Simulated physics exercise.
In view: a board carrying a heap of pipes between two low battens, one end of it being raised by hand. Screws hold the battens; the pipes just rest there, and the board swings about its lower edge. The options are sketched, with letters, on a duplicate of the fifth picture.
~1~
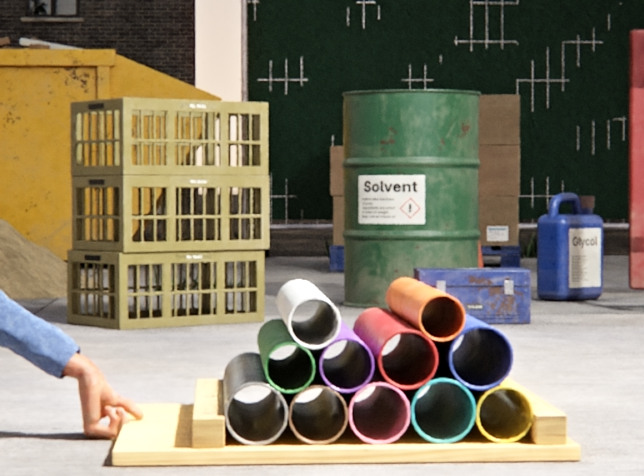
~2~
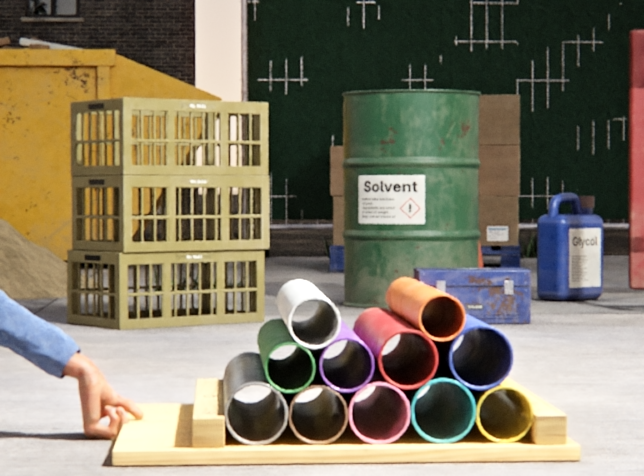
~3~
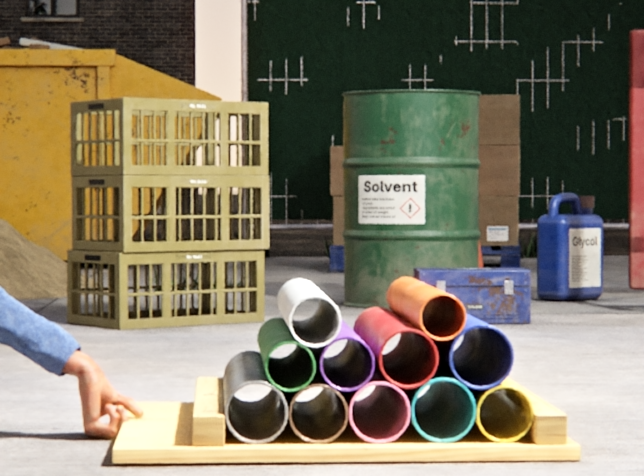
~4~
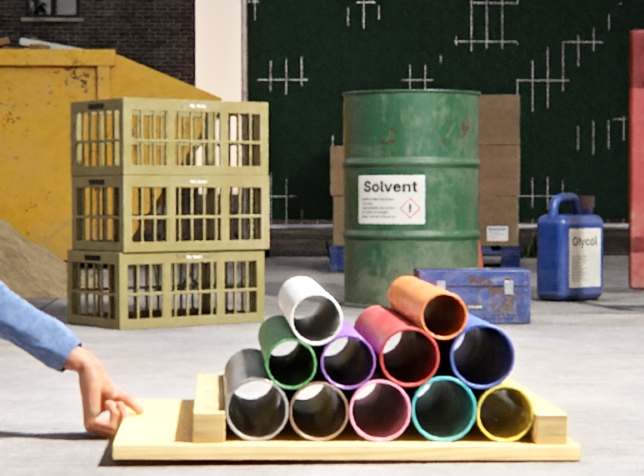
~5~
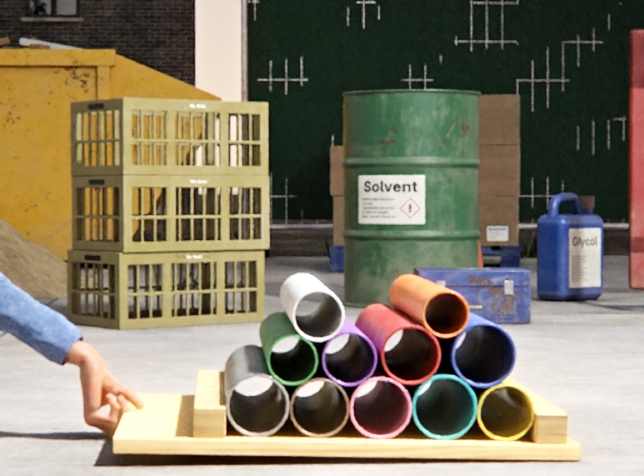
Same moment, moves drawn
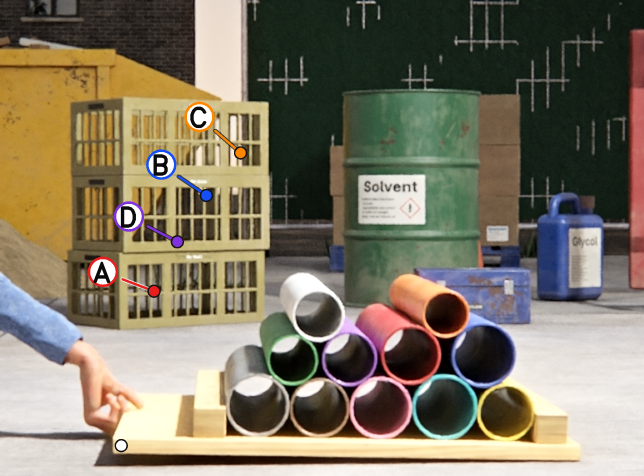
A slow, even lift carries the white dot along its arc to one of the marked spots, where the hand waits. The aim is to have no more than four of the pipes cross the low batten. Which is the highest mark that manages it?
The last mark within the limit is D.
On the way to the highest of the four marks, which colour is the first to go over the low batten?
It is the blue one.
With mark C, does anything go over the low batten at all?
Yes, at C.
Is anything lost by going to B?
Yes.
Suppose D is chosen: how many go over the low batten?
The count is two.
On the marked copy, A at (154, 291); B at (206, 195); C at (240, 153); D at (178, 242); the white dot at (121, 445).
Following D. Soon after the start, board at 16°.
Later, board at 28°.
In the end, board at 28°, two over the low batten (blue, orange).
As for the rest, A two over the low batten (blue, orange); B six over the low batten; C six over the low batten.
